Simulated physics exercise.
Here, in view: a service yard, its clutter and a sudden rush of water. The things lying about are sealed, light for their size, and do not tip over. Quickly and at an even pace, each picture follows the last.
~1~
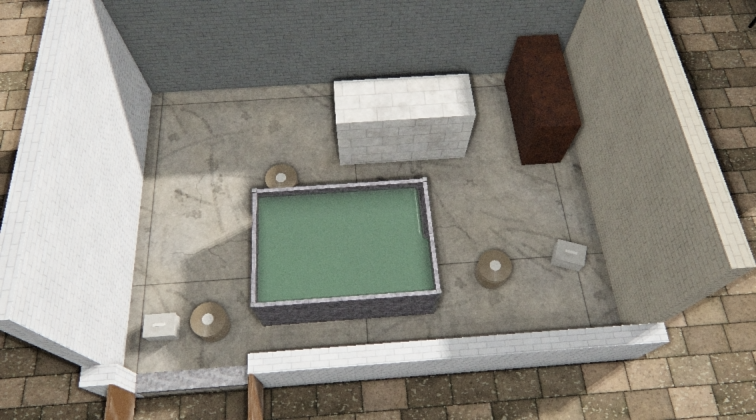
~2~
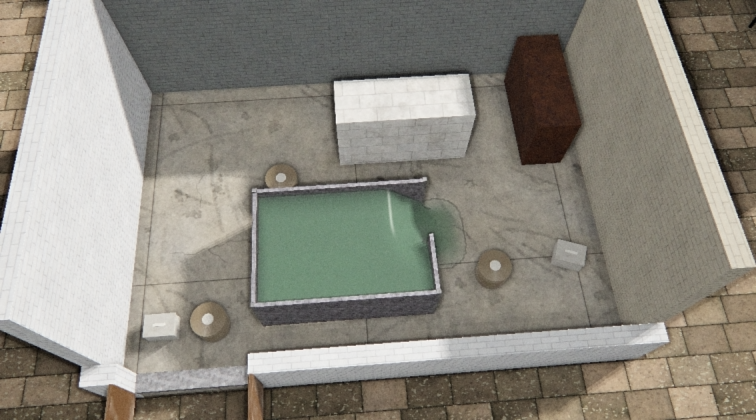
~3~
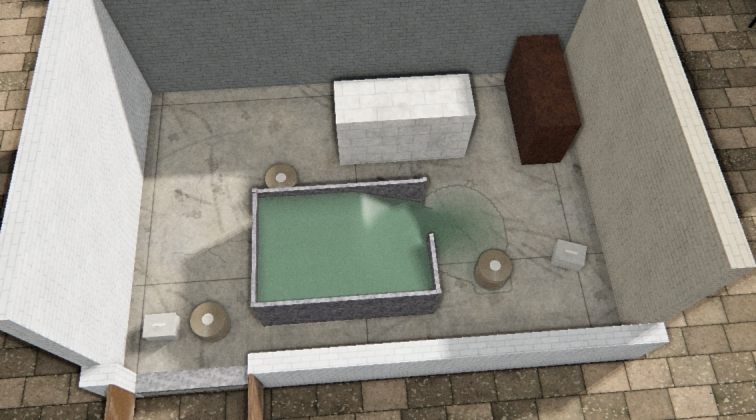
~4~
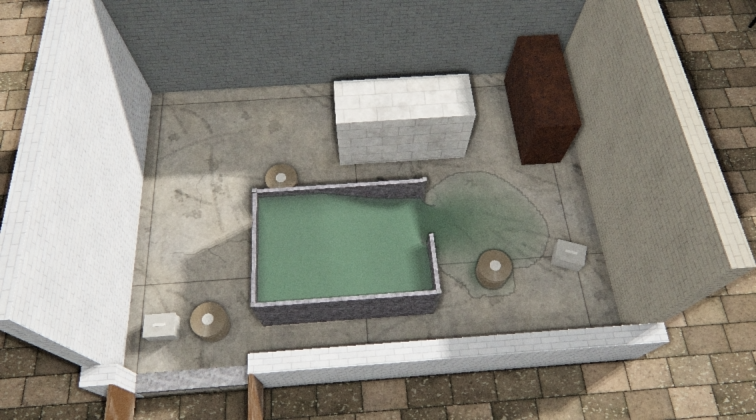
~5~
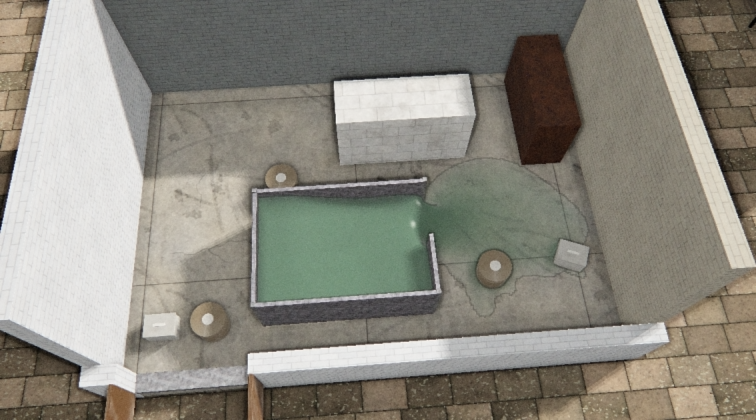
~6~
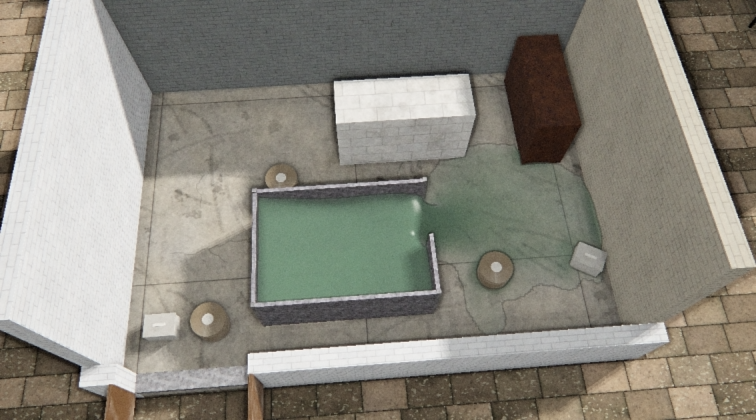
Green water bursts through a gap in the right side of a raised rectangular tank in a walled yard. It fans out across the concrete floor, surrounding a round tub and reaching a pale box-shaped tote. The tote shifts slightly right as the water spreads toward the right wall, while the tub stays put.
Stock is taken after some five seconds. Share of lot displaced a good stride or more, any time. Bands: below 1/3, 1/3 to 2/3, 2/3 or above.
1/3 to 2/3.
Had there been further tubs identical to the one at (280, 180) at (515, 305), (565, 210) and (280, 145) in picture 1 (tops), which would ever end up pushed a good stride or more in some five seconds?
Here's how it goes: Sent far off, sent far off, and lastly never gets far.
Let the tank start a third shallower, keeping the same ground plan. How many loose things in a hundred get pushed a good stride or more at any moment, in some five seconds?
That comes to 20 % of the lot.
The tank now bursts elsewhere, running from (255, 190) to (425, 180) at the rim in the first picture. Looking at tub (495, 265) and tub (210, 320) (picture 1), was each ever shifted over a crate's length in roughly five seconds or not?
In order: Fell short, covered the distance.
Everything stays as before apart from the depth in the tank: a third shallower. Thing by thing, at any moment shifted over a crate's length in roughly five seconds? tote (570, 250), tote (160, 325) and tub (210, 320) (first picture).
The first did it, the next came up short, and the last came up short.
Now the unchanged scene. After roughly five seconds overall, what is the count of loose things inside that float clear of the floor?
Count: 2.
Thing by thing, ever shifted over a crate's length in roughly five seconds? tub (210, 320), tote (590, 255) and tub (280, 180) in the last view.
Tally in given order: Less than that / the full distance / less than that.
A moment on, 0 of 5 are well off their spots; 1 afloat.
Next, 2 of 5 are well off their spots; 1 afloat.
Later, 2 of 5 are well off their spots; 2 afloat.
In the end, 2 of 5 are well off their spots, and 2 have been at some point; 2 afloat.
